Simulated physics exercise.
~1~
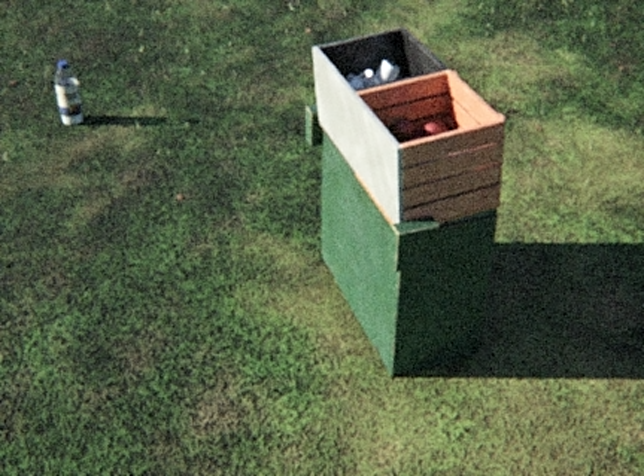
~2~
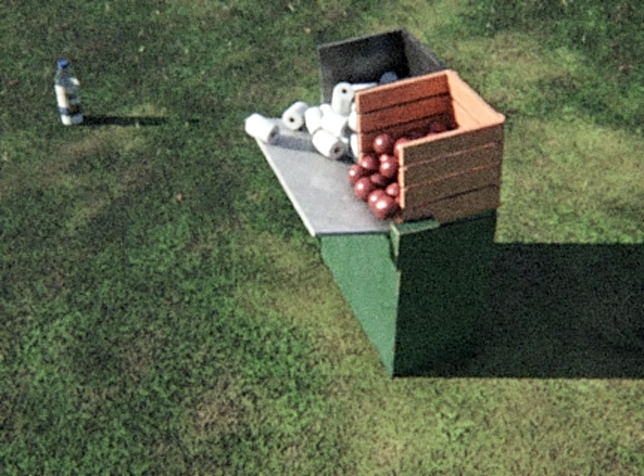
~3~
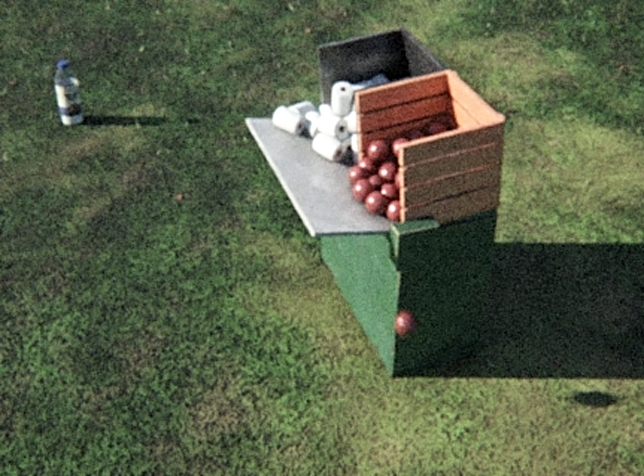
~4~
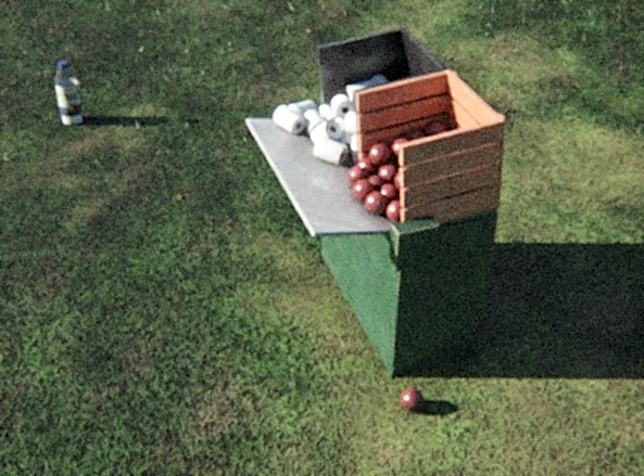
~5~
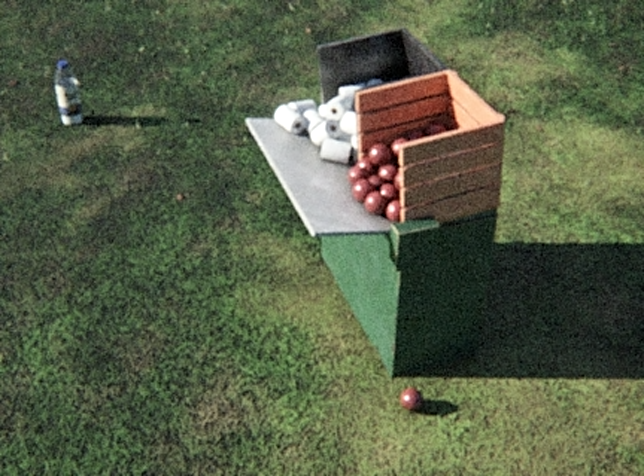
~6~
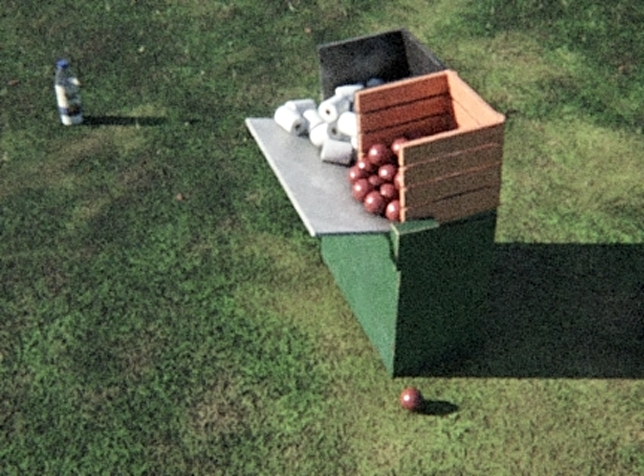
A flap on the left side of an orange bin and a black bin swings down flat, and red apples and white paper rolls spill onto it; one apple drops to the grass beside the green stand and rests there, while the others stay above.
